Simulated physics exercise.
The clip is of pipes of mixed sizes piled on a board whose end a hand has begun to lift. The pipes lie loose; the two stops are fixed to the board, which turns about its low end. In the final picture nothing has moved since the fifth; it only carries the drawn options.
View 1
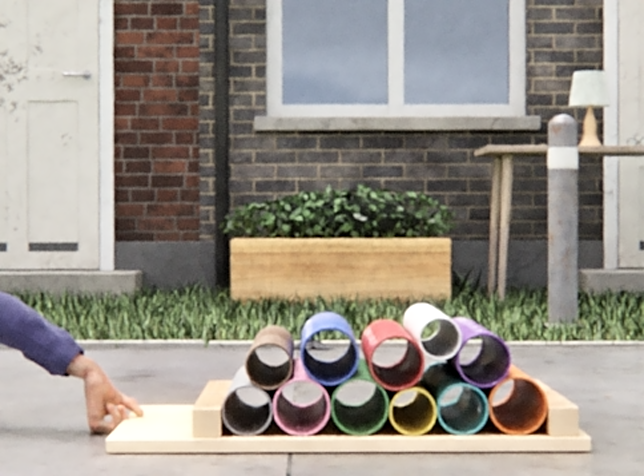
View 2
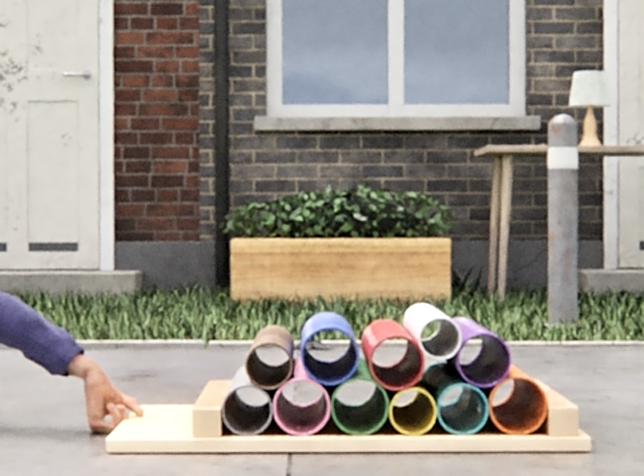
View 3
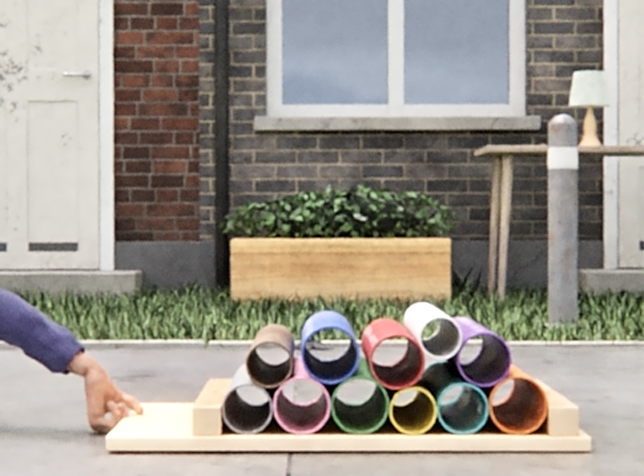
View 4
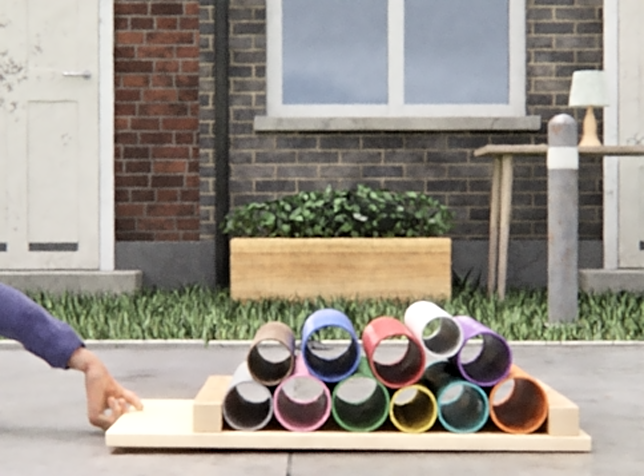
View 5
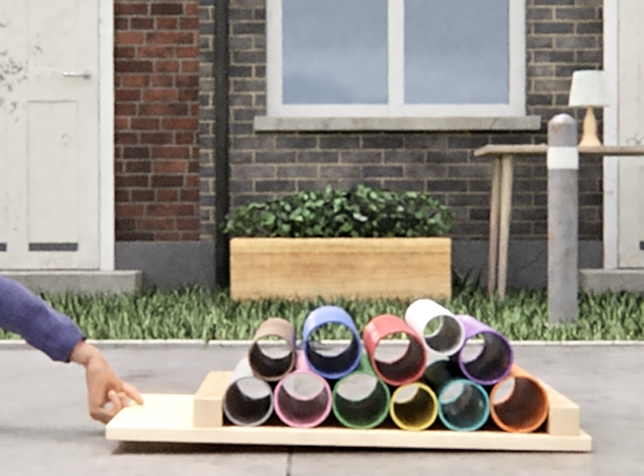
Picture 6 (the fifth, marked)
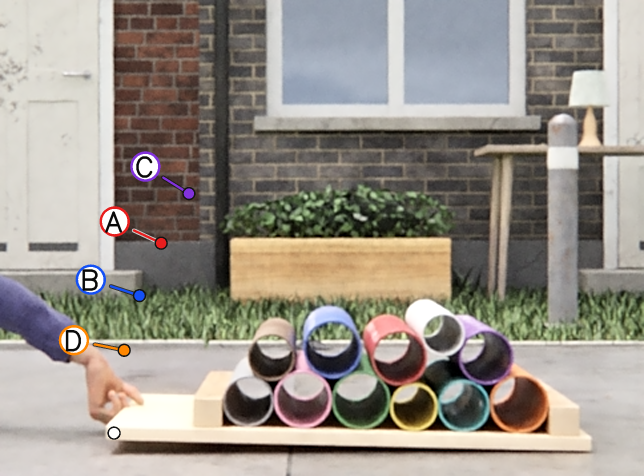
A hand slightly raises the left end of a board piled with loose coloured pipes.
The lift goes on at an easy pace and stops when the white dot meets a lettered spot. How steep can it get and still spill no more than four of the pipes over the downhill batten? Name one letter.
Raise it to C.
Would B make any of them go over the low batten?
At B: No.
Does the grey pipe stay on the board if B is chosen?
The grey pipe: Yes.
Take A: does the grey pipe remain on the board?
The grey pipe: Yes.
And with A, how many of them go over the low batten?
It comes to none.
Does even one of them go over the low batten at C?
At C: Yes.
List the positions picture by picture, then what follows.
The first picture shows board (346, 413); grey pipe (247, 410); pink pipe (302, 407).
The second picture shows pink pipe (302, 407); green pipe (360, 407).
The third picture shows board (346, 412); grey pipe (247, 409); pink pipe (302, 406); purple pipe (484, 360).
The fourth picture shows board (346, 410); grey pipe (248, 406); pink pipe (302, 403).
The fifth picture shows board (346, 407); grey pipe (248, 401); pink pipe (303, 399).
On the marked copy, A at (161, 243); B at (139, 296); C at (189, 194); D at (124, 351); the white dot at (114, 433).
Taking C. A third of the way, board at 19°.
Two thirds of the way, board at 32°.
When it is over, board at 32°, four over the low batten (purple, blue, red, white).
As for the rest, A none over the low batten; B none over the low batten; D none over the low batten.
